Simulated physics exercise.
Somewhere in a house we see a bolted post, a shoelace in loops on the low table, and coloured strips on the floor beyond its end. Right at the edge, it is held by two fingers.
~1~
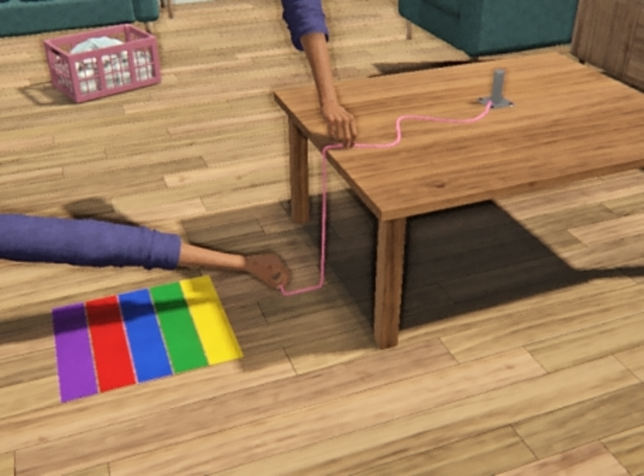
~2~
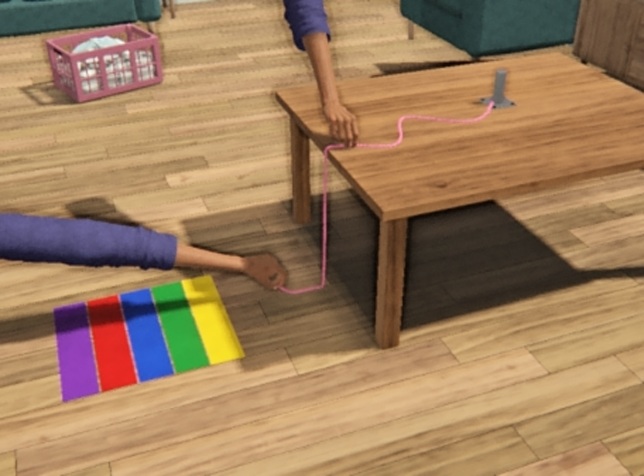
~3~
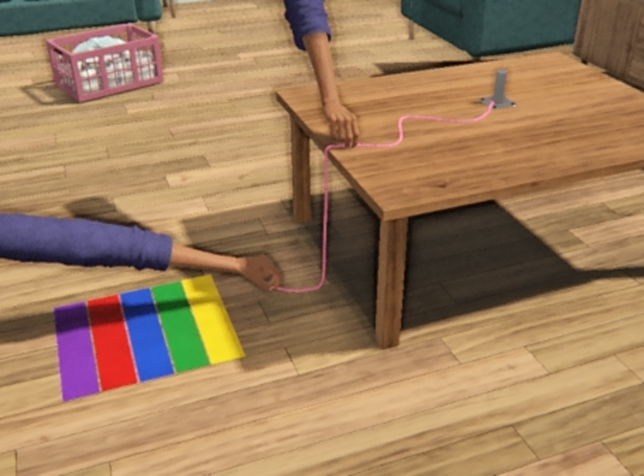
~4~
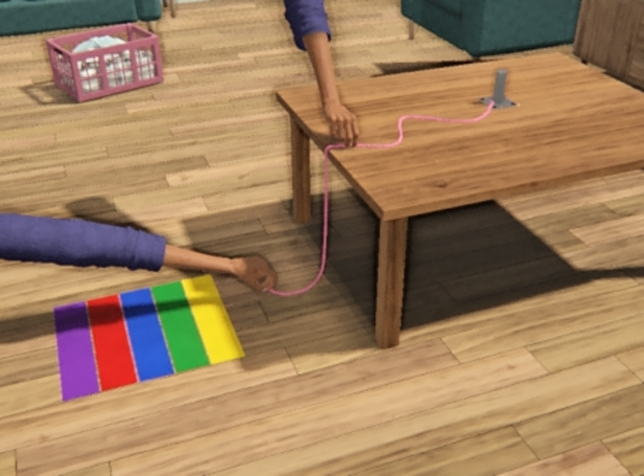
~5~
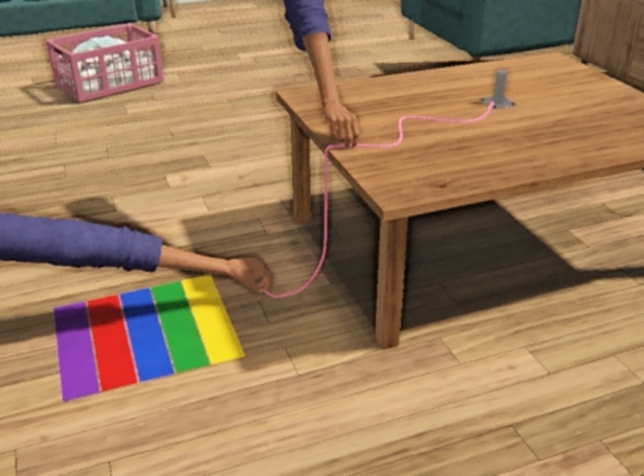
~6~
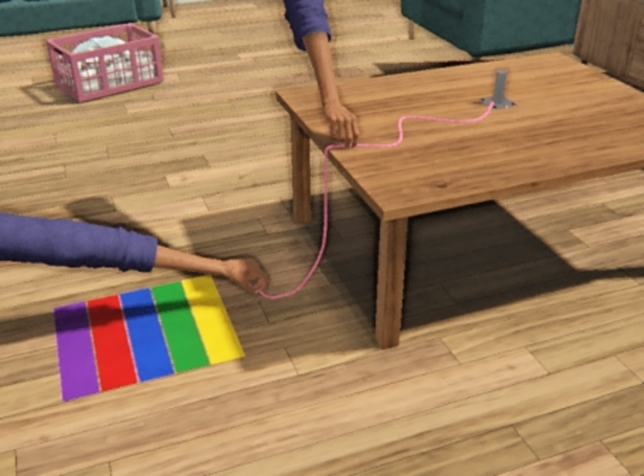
At first, a pink cord runs in bends across a low wooden table, pressed at the edge by one hand, while another hand near the floor holds its end beside coloured strips. The lower hand then moves slightly left, and the hanging part shifts from a sharp corner to a smooth, slanting curve.
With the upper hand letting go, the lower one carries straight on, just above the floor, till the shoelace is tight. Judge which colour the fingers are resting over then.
The red strip.
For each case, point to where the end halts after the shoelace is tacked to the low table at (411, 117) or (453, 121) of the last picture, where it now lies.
Per try (px): (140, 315), (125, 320).
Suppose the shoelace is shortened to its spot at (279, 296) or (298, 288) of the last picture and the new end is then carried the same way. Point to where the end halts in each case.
Pixel positions, in order: (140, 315), (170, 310).
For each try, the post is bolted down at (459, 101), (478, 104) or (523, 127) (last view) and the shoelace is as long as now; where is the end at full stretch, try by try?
In pixels, the answers are (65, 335), (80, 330) and (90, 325).
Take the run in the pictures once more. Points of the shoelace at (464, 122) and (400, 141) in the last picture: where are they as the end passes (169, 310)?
Point 1 - (439, 115); point 2 - (342, 140).
A little later, end near (169, 310); over green.
Next, end near (130, 319); over blue.
When it is tight, end near (106, 324); over red. It halts on the red strip.
